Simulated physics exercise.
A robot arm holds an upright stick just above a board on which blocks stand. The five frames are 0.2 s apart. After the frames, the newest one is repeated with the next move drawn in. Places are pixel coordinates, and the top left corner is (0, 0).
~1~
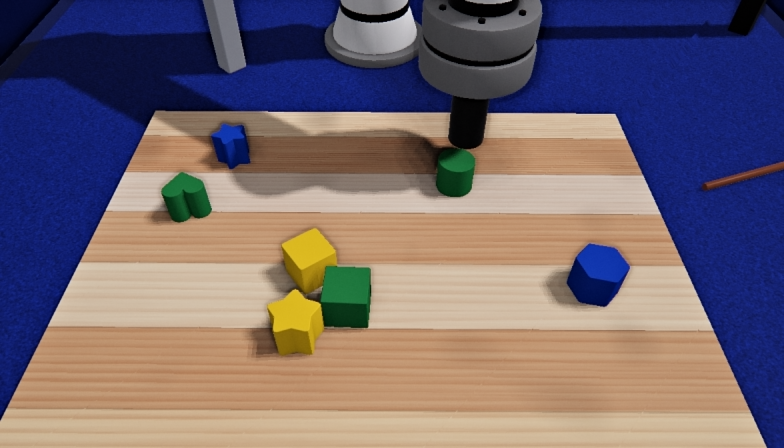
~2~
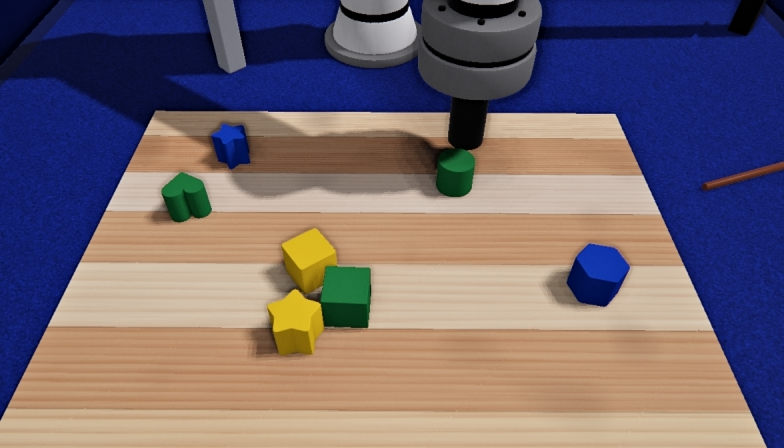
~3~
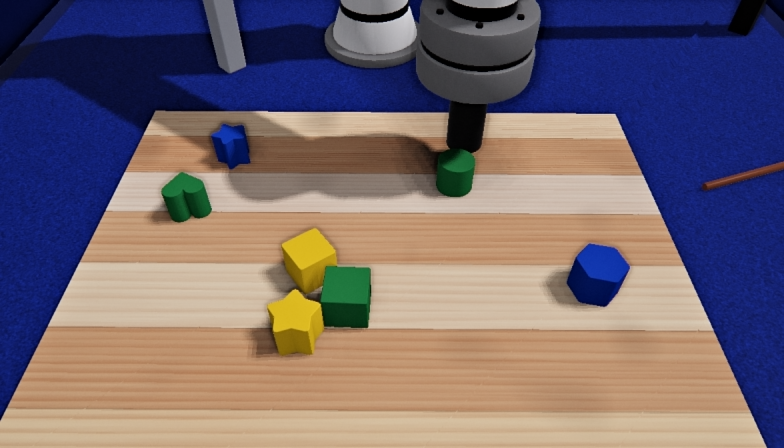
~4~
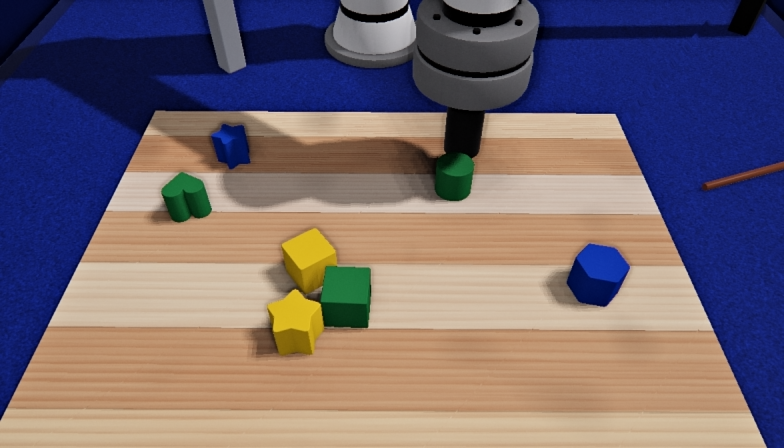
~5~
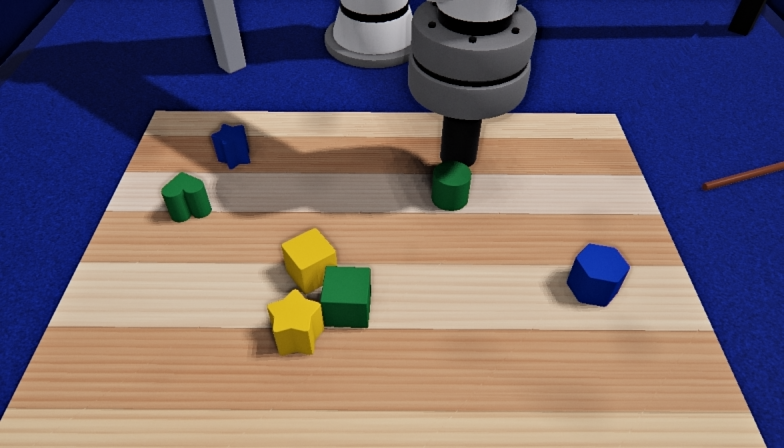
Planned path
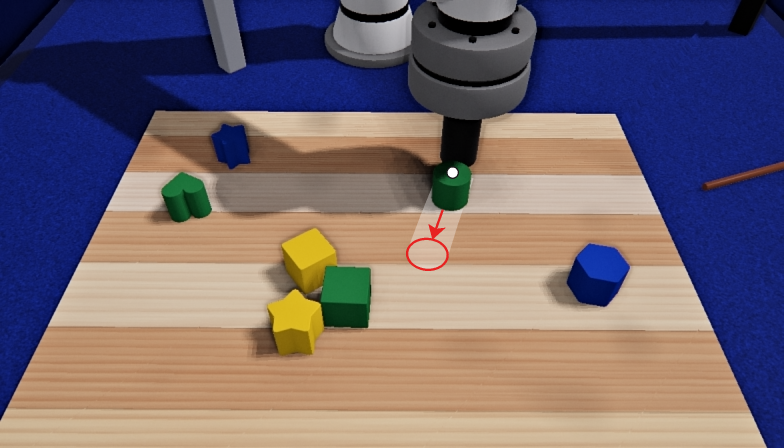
Robot arm with a black stick staying still at first, then slowly nudging a green cylinder slightly forward across a striped wooden board.
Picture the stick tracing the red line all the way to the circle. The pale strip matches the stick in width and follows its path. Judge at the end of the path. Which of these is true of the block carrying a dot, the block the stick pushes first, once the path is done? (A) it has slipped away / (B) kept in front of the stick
Option B.
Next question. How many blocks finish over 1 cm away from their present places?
Only one of them.
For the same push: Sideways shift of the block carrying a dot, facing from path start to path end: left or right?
Taking start-to-end as forward, the block's sideways shift goes to the left.
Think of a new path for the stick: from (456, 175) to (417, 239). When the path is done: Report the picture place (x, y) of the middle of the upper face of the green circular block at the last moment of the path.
The spot you're after is about (442, 240) in the image.
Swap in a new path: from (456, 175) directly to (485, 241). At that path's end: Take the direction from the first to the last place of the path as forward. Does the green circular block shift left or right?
Out to the right.
The drawn path runs straight from (456, 175) to (427, 254); the dot is on the green circular block.
The first path, step by step. One third of the way, stick (449, 182); green circular block (445, 200).
Two thirds of the way, stick (439, 208); green circular block (439, 229).
At the end, stick (429, 237); green four-sided block not moved; green circular block (437, 261).
